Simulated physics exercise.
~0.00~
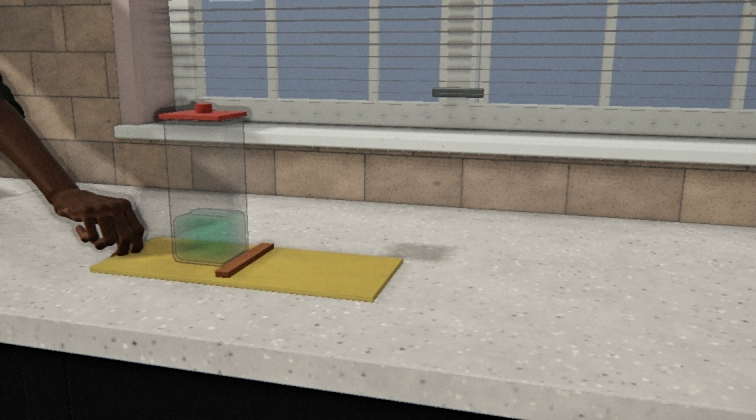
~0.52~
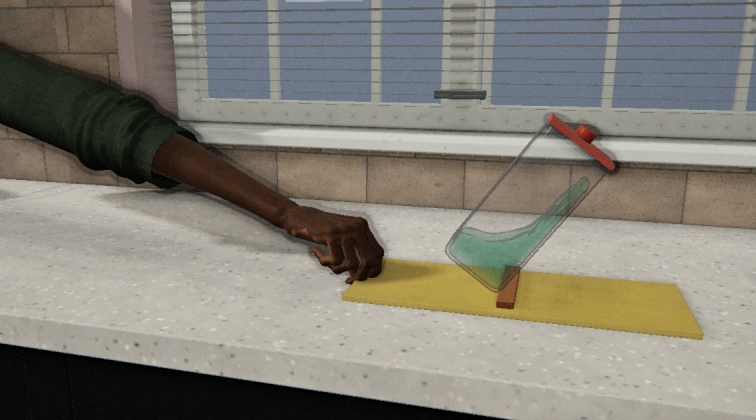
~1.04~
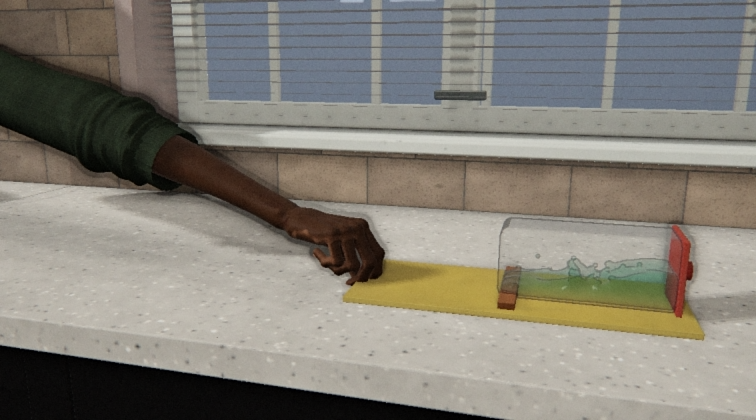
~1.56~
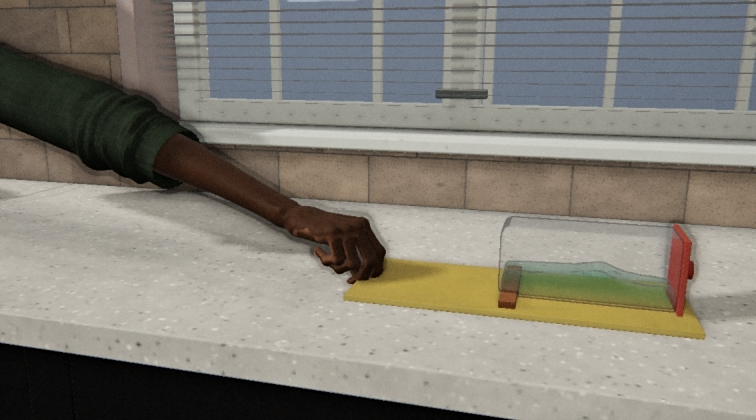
A dark-skinned hand in a green sleeve reaches in from the left over a pale speckled counter, seen from the front and slightly above, with a brick wall and a blind-covered window behind. It pushes a yellow board to the right, carrying a clear square bottle with a red cap, partly filled with green liquid, behind a reddish-brown strip. The board comes to a stop, and the bottle tips over the strip to the right, its liquid surging up one side. It lands on its side, sloshing, and finally lies there with its cap to the right as the liquid calms.
